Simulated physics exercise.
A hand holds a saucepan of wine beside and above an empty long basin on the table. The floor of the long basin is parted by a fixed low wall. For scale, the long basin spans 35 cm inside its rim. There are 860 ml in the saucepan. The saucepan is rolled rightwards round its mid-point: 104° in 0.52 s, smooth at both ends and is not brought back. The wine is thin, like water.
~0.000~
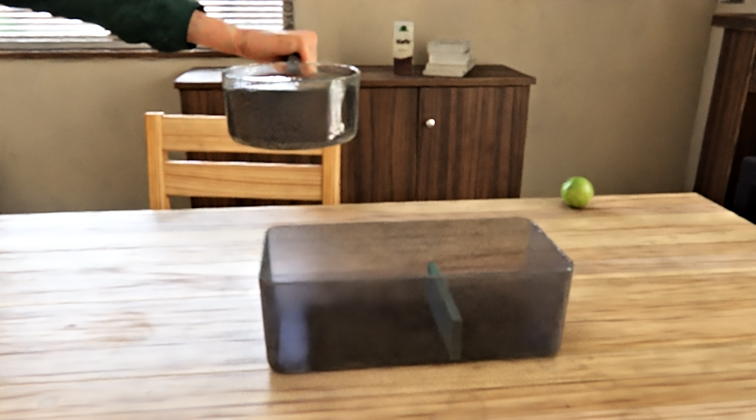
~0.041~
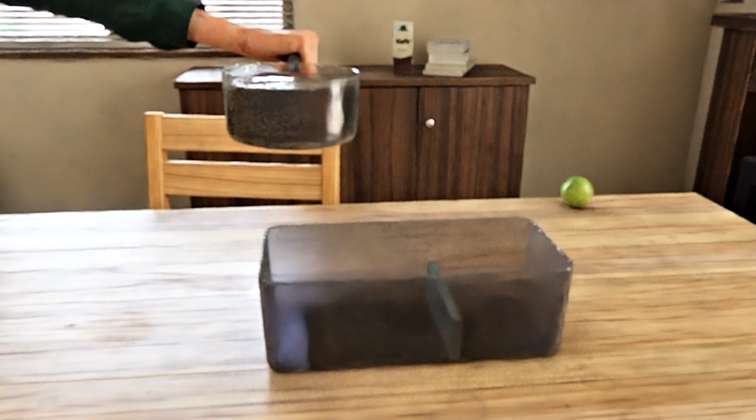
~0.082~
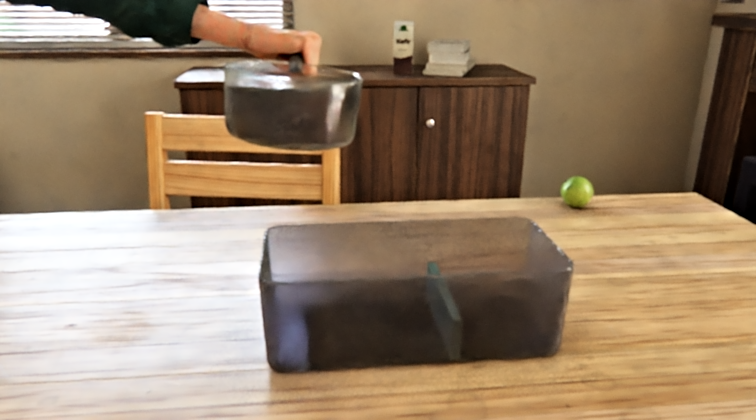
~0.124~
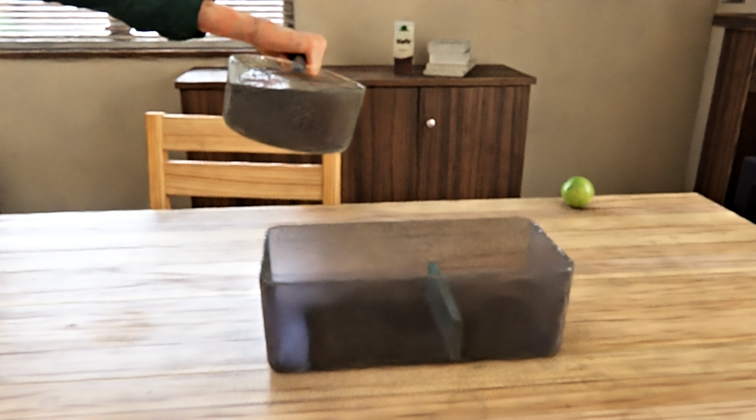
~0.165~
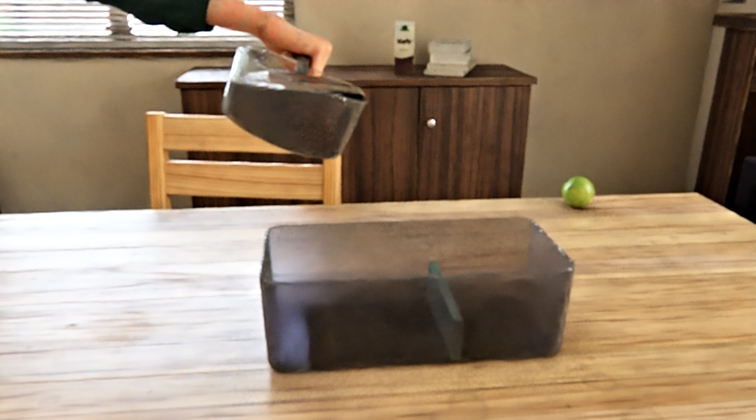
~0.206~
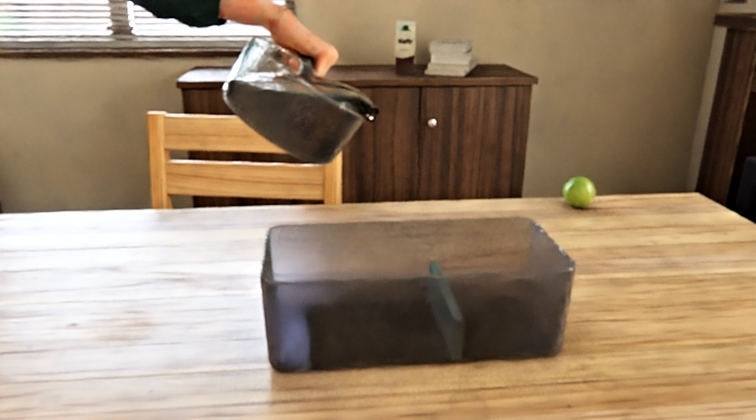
In a room with a wooden table, a hand holds a glass pan of dark liquid in the air above a long, clear basin with a low divider inside. The pan hangs nearly level at first, then the hand rolls it steadily rightwards until it is clearly tilted, its right side lowered.
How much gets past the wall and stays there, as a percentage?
About 6 per cent.
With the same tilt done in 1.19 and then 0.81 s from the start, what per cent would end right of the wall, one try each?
First 15, then 10 per cent.
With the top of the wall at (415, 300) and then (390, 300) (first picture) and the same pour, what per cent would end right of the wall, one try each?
In turn about 35 and 65 per cent.
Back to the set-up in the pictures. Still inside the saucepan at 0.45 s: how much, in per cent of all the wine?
Near 20 in a hundred.
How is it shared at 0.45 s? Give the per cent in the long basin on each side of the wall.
Some 24 per cent left and 0 right.
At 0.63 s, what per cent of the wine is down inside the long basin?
Some 84 per cent.
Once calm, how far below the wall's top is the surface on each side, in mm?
Left about 30 mm, right about 50 mm.
Then, 0.45 s in, the tilt is 99° and 20 per cent is still to pour, 24 is left of the wall and 0 right of it.
Then, 0.63 s in, the tilt is 104° and 4 per cent is still to pour, 83 is left of the wall and 1 right of it.
Then, 0.82 s in, the tilt is 104° and 1 per cent is still to pour, 85 is left of the wall and 5 right of it.
Then, 1.02 s in, the tilt is 104° and 0 per cent is still to pour, 87 is left of the wall and 6 right of it.
Finally, 87 per cent lies left of the wall, 6 right of it and 7 outside.
